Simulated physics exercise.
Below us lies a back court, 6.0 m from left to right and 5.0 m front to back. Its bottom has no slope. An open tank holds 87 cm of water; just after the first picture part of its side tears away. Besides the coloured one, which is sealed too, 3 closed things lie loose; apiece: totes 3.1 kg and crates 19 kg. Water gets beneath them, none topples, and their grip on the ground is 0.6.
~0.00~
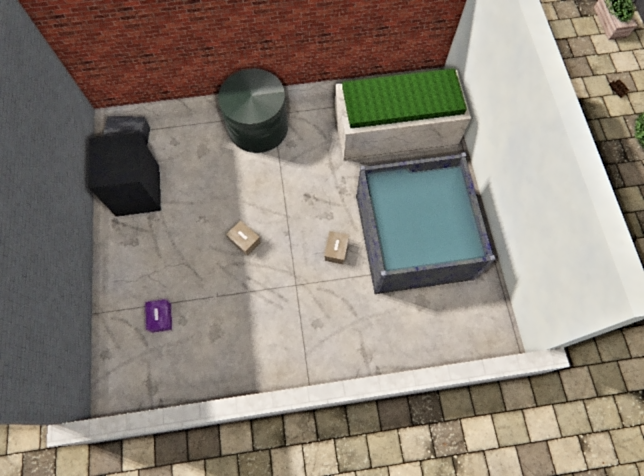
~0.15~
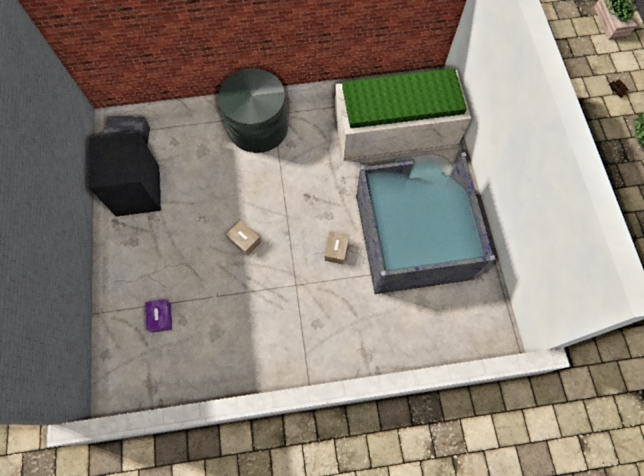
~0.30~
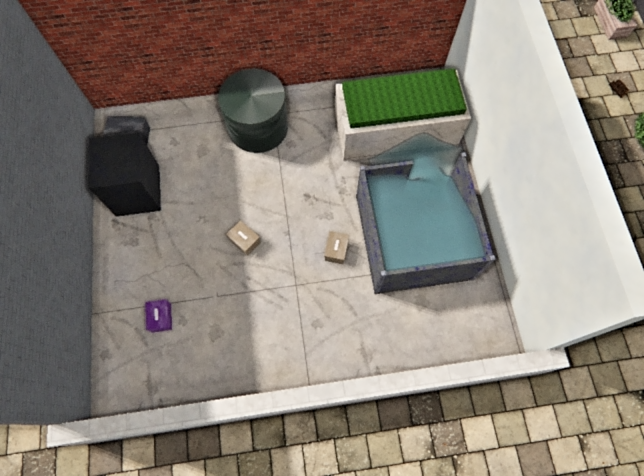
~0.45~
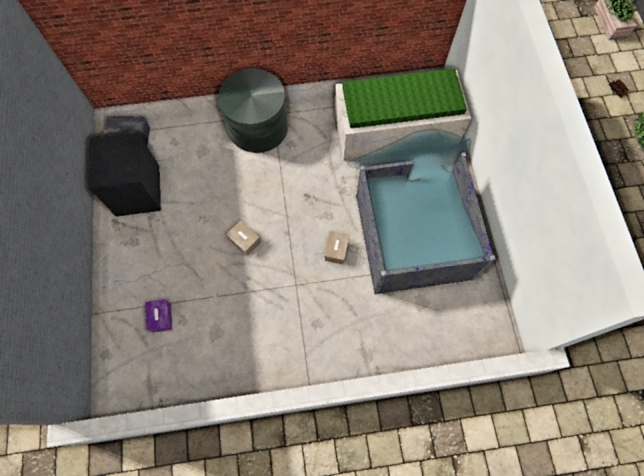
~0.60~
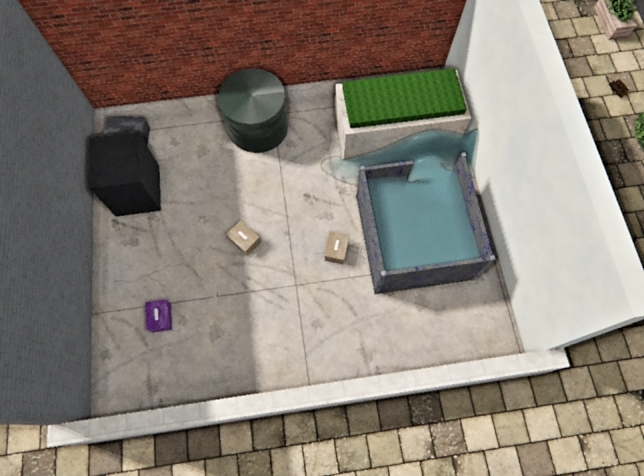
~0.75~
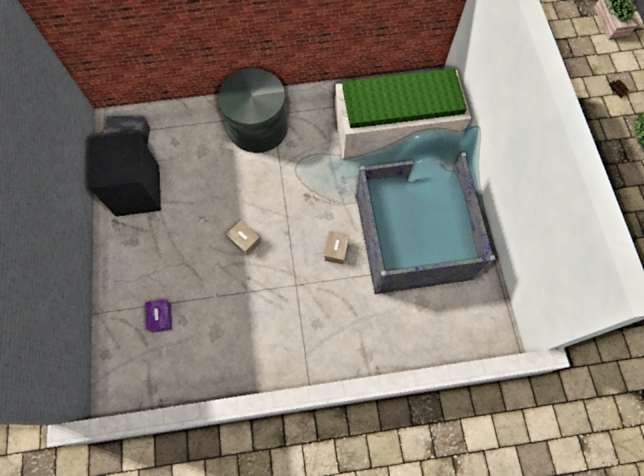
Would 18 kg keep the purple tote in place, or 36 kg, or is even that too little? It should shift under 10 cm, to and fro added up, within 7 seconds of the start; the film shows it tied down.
I expect that the smaller load will do.
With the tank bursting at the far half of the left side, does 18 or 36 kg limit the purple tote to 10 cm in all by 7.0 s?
In that case only the larger load is enough.
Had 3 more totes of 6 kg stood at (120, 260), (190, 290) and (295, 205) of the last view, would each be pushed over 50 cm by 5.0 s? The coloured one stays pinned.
In that order: More, more, past it.
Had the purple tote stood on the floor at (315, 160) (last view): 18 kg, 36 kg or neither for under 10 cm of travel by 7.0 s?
It takes the larger.
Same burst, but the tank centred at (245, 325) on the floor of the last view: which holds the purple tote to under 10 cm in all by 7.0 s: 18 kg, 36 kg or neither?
In that case the smaller load will do.
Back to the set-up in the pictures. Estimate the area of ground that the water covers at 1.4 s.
Some 9.5 m2.
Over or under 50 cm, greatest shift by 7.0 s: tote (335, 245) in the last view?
Answer: Under.
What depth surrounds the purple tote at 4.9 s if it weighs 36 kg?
About 7 cm.
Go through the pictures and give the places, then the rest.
In the first picture, the purple tote at (157, 314) rests on the ground; water covers 2.0 m2; 0 of 4 have shifted.
In the second picture, the purple tote at (157, 314) rests on the ground; 2.6 m2 under water; 0 of 4 have shifted.
In the third picture, the purple tote at (157, 314), on the bottom; water covers 2.9 m2; 0 of 4 have shifted.
In the fourth picture, the purple tote at (157, 314), on the bottom; 3.1 m2 under water; 0 of 4 have shifted.
In the fifth picture, the purple tote at (157, 314), on the bottom; 3.4 m2 under water; 0 of 4 have shifted.
In the sixth picture, the purple tote at (157, 314), on the bottom; 4.1 m2 under water; 0 of 4 have shifted.
After 1.4 s the purple tote would be 0 cm from its start with 18 kg and 0 cm from its start with 36 kg; 0 cm of water round it then.
After 3.1 s the purple tote would be 2 cm from its start with 18 kg and 0 cm from its start with 36 kg; 3 cm of water round it then.
After 4.9 s the purple tote would be 3 cm from its start with 18 kg and 0 cm from its start with 36 kg; 7 cm of water round it then.
After 7.0 s the purple tote would be 3 cm from its start with 18 kg and 0 cm from its start with 36 kg; 9 cm of water round it then.
